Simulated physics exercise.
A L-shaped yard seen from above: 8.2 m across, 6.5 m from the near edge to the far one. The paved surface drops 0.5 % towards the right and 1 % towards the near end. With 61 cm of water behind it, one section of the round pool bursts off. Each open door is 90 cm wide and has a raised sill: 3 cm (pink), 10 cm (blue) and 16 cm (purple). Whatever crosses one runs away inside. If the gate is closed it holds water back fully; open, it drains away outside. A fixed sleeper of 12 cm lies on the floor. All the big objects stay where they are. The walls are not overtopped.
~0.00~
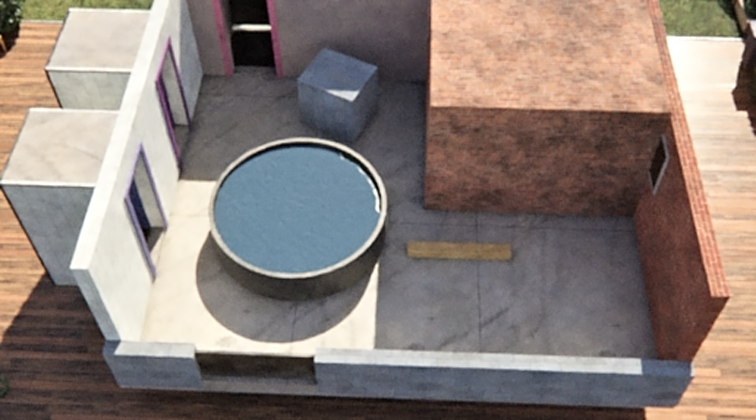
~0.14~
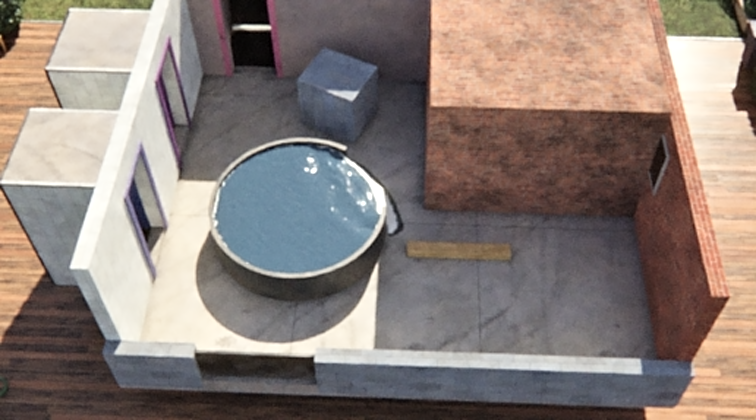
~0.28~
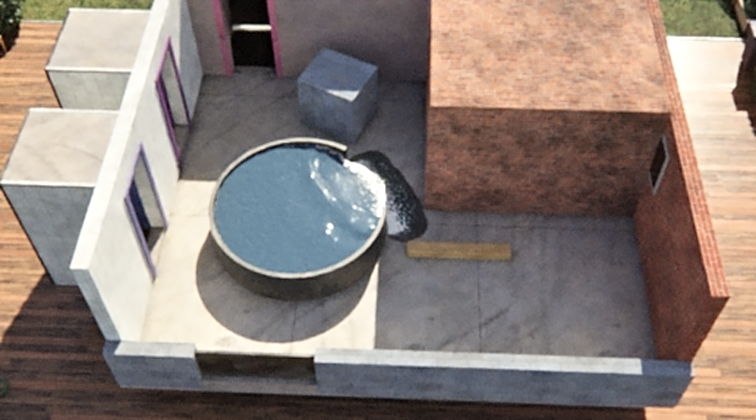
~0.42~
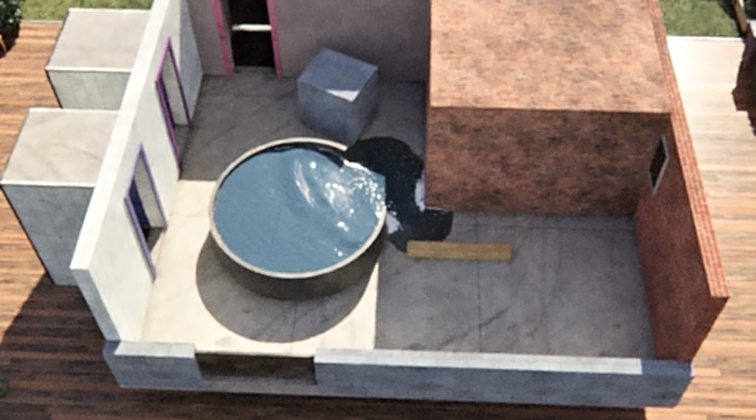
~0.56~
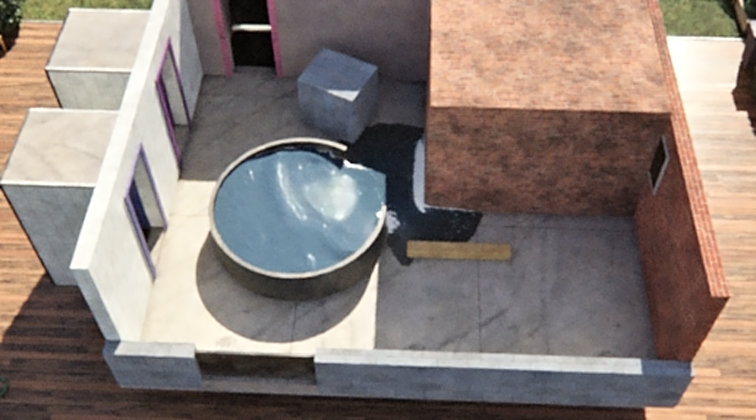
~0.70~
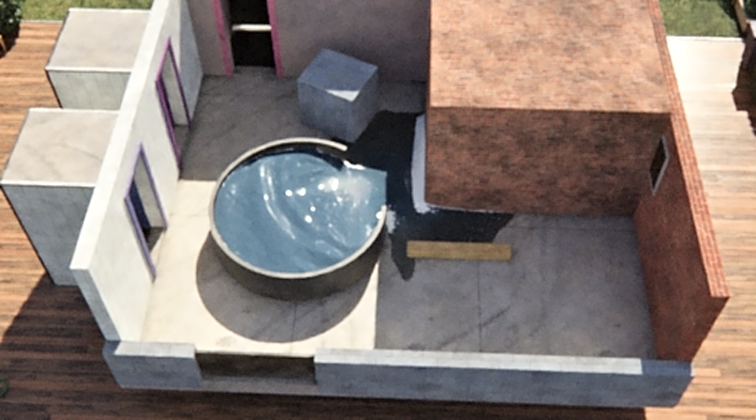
A paved, L-shaped yard bordered by pale walls and wooden decking is seen from high above by a still camera. A round grey pool of blue water stands left of centre, with a bluish-grey block behind it, a red-brick structure at right and a yellowish beam on the floor. The pool's right side opens and dark water pours out, spreading to the brick wall and along its base behind the beam, while bright ripples cross the pool.
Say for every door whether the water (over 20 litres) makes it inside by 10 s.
Door by door: At the pink door it goes over the limit; at the blue door it stays under the limit; at the purple door it stays under the limit.
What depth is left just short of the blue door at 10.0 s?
Roughly 7.0 cm deep.
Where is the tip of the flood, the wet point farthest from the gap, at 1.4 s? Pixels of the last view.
At about (619, 224).
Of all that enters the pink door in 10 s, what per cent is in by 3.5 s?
Some 0 per cent by then.
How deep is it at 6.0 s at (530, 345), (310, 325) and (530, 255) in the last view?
In that order: 7, 0 and 2 cm.
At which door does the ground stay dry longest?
Last comes the blue one.
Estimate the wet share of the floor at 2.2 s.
Near 35 per cent is wet.
After 1.4 s water covers 20 % of the floor and is deepest (50 cm) near (415, 201); pink door not reached, blue door not reached, purple door not reached.
After 2.2 s water covers 35 % of the floor and is deepest (51 cm) near (417, 87); pink door 2 cm at the sill, 0 L in, blue door not reached, purple door not reached.
After 3.5 s water covers 65 % of the floor and is deepest (44 cm) near (345, 85); pink door 6 cm at the sill, 2 L in, blue door not reached, purple door 5 cm at the sill, 0 L in.
After 6.0 s water covers 85 % of the floor and is deepest (25 cm) near (416, 148); pink door 4 cm at the sill, 8 L in, blue door 8 cm at the sill, 0 L in, purple door 11 cm at the sill, 0 L in.
After 10.0 s water covers 100 % of the floor and is deepest (16 cm) near (336, 302); pink door 8 cm at the sill, 71 L in, blue door 7 cm at the sill, 1 L in, purple door 9 cm at the sill, 2 L in.
